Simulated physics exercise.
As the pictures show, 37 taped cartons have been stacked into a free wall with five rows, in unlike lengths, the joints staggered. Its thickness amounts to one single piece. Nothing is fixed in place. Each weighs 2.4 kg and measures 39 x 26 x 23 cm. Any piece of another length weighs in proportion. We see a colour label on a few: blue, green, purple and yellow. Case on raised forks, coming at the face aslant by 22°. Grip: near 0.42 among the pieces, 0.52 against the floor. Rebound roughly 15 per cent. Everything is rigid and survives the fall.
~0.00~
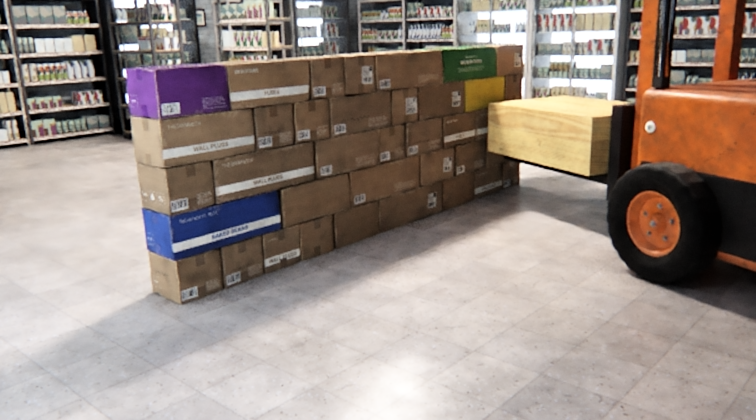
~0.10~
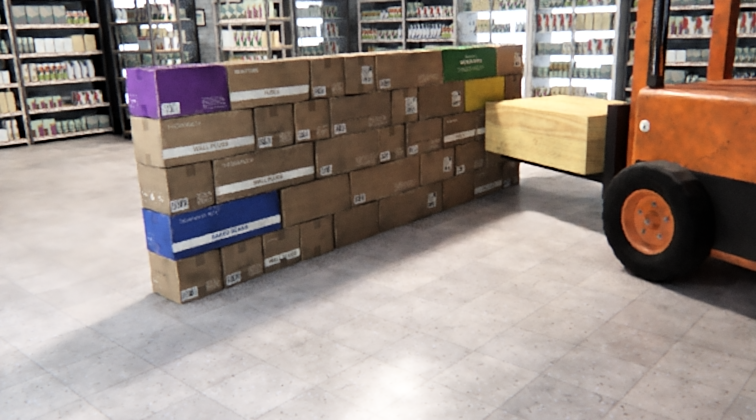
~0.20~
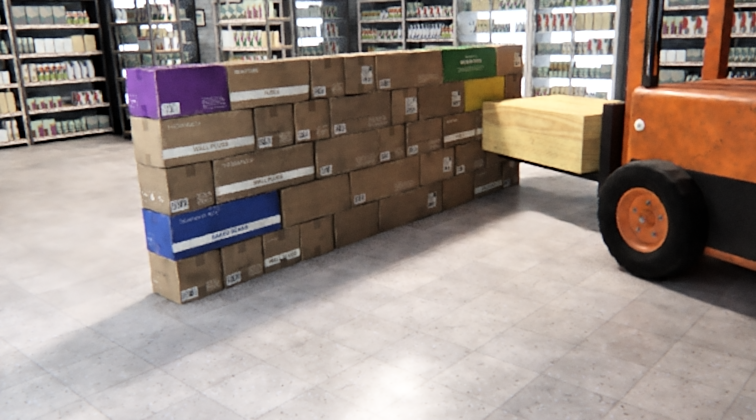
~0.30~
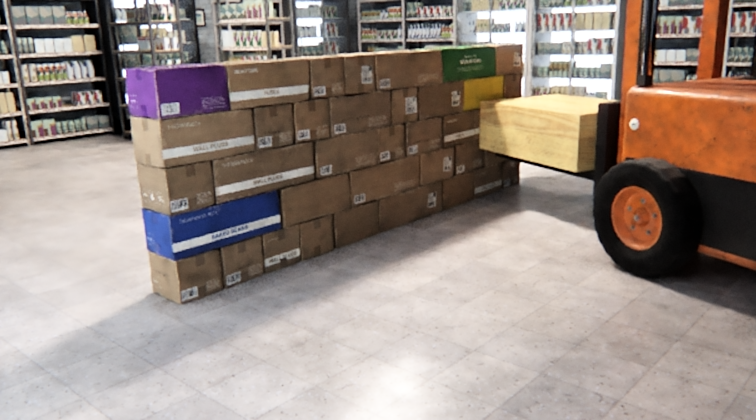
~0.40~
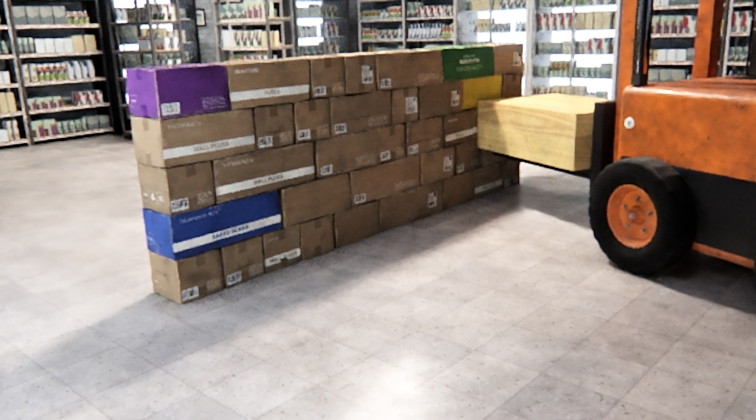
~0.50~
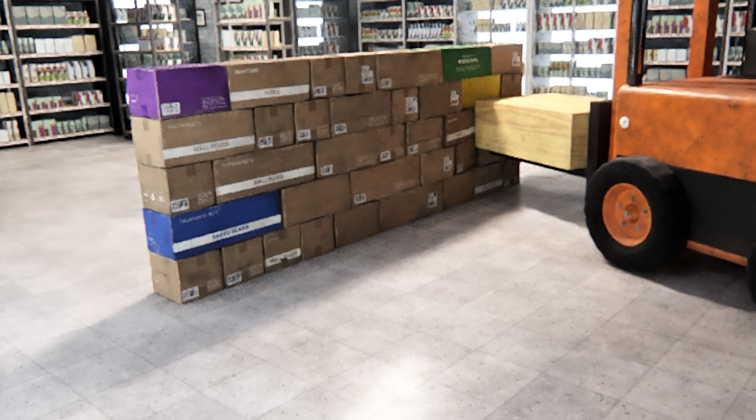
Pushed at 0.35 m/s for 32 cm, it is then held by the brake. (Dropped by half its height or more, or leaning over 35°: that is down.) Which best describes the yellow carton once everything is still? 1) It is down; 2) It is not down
It is down (1).
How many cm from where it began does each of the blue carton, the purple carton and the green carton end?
From start to finish: Blue 0, purple 0, green 160 centimetres.
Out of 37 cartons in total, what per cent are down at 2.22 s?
25 per cent.
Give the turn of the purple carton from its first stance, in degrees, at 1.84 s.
Roughly 0 degrees.
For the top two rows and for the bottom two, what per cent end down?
The top part comes to 40 per cent, the bottom part to 10 per cent.
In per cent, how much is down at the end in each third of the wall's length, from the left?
0, 20 and 70 per cent, from left to right.
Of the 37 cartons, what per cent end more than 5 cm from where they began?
I count 25 % as shifted.
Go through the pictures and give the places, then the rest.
In the first picture (pixels give the middle of a visible side), load (496, 124) 9 cm short of touching; yellow carton (486, 94); purple carton (194, 91); green carton (472, 64); none has stirred.
In the second picture, load (493, 123) 52 mm short of touching; yellow carton (486, 93).
In the third picture, load (490, 122) 17 mm short of touching; yellow carton (486, 93).
In the fourth picture, load (488, 122) 18 mm in; yellow carton (484, 93).
In the fifth picture, load (485, 121) 53 mm in; yellow carton (481, 92) 46 mm from its place; movement in 3 of them.
In the sixth picture, load (483, 120) 9 cm in; yellow carton (478, 92) 8 cm from its place; green carton (469, 63) 34 mm from its place; purple carton (194, 91); movement in 8 of them.
After 1.00 s, none of the 37 cartons down, 9 disturbed; yellow carton 26 cm from its place; green carton 13 cm from its place.
After 1.54 s, none of the 37 cartons down, 10 disturbed; yellow carton 31° from how it stood, 11 cm lower; green carton 18° from how it stood.
After 1.84 s, 10 of the 37 cartons down; yellow carton on its side; green carton 55° from how it stood, 36 cm lower.
After 2.22 s, 10 of the 37 cartons down; yellow carton on its side; green carton on its side.
In the end (3.3 s), 10 of the 37 cartons down; yellow carton on its side; green carton on its side; purple carton unmoved. From the last view, middles, yellow carton near (398, 163), green carton near (321, 167).
